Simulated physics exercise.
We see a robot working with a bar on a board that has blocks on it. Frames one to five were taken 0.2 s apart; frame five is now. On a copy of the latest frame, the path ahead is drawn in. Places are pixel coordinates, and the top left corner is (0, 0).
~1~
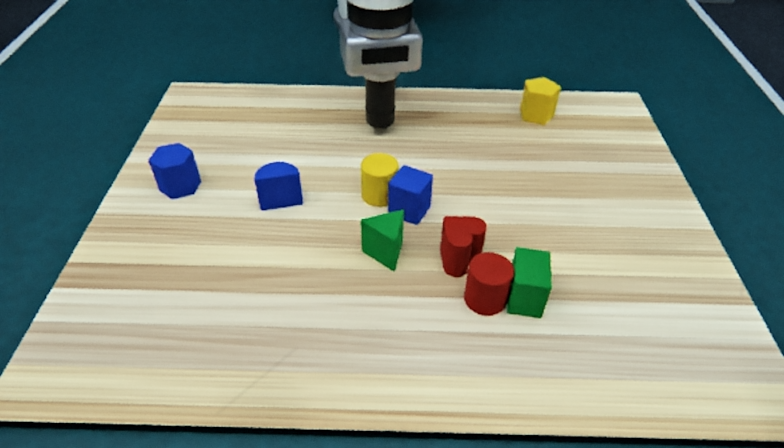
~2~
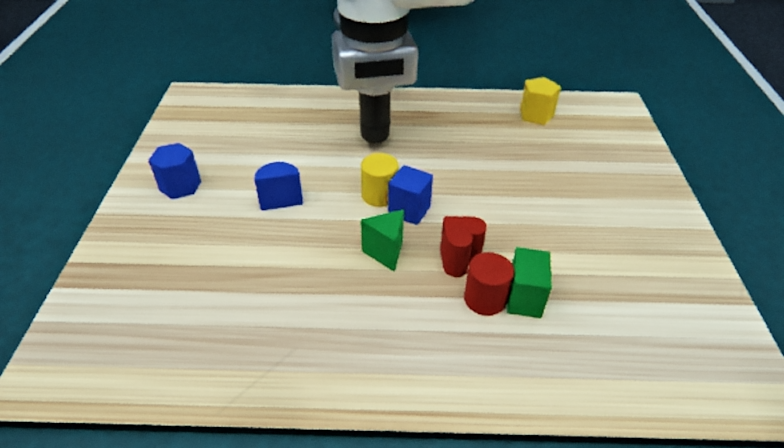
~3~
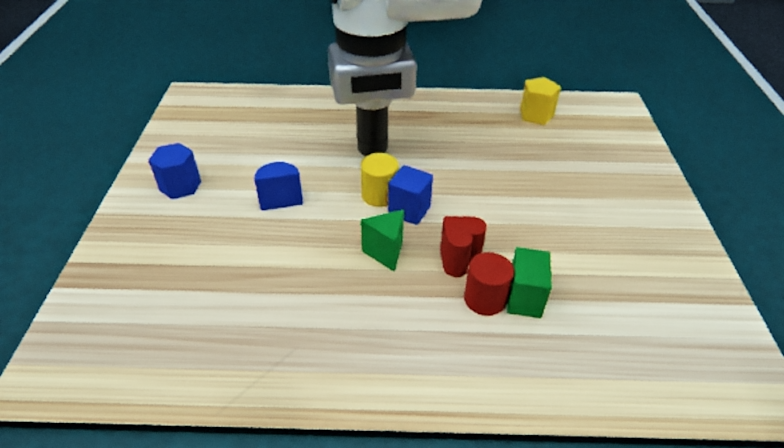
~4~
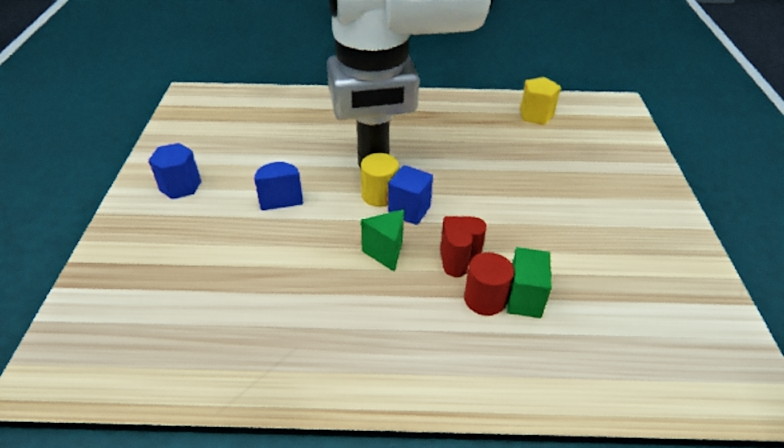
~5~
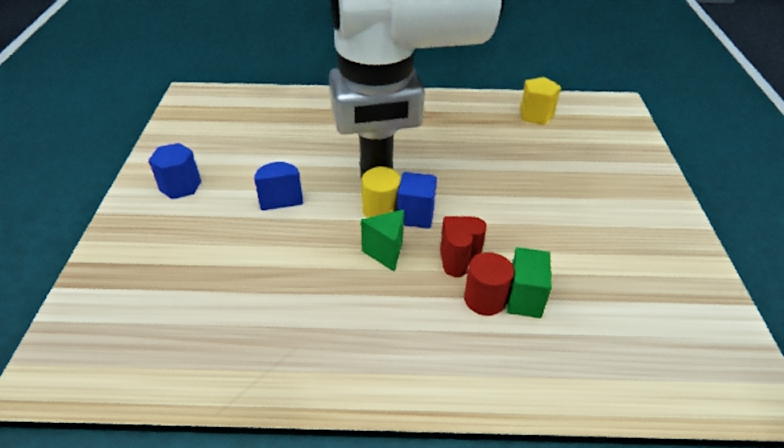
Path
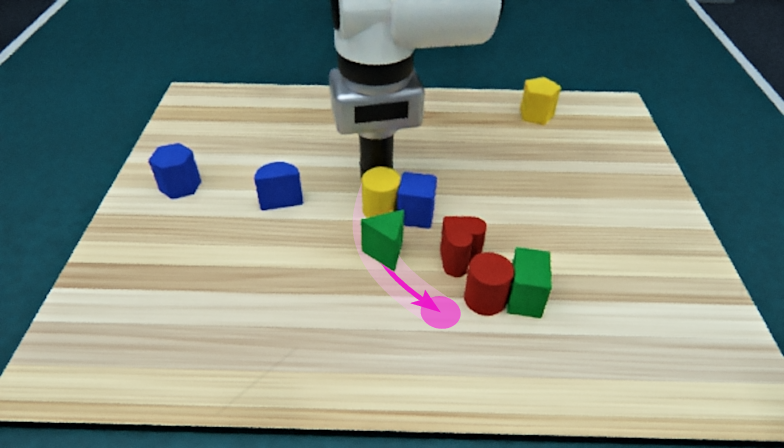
Robot arm lowering a dark bar toward a yellow cylinder on a wooden board, then nudging it slightly against a blue block.
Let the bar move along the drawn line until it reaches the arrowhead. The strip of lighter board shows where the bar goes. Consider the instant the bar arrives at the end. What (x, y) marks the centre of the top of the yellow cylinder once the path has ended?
(458, 317)
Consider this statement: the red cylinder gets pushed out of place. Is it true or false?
The claim does not hold.
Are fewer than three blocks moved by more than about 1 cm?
Yes, that is what happens.
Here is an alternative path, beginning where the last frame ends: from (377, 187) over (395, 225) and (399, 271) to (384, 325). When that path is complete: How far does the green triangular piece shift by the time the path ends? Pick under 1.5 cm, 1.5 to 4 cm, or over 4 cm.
More than 4 cm.
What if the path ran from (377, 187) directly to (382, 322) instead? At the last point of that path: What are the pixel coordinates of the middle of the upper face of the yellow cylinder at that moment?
I'd place it at (408, 322), taking the centre of its top.
The drawn path runs from (377, 187) via (370, 227) and (391, 272), ending at (441, 312).
On the path given first. One third of the way, bar at (370, 219); yellow cylinder at (385, 221); green triangular piece at (398, 245).
Two thirds of the way, bar at (391, 263); yellow cylinder at (412, 269); green triangular piece at (434, 295), turned 15° anticlockwise.
At the end, bar at (442, 303); yellow cylinder at (458, 317); green triangular piece at (468, 353); red cylinder not moved.
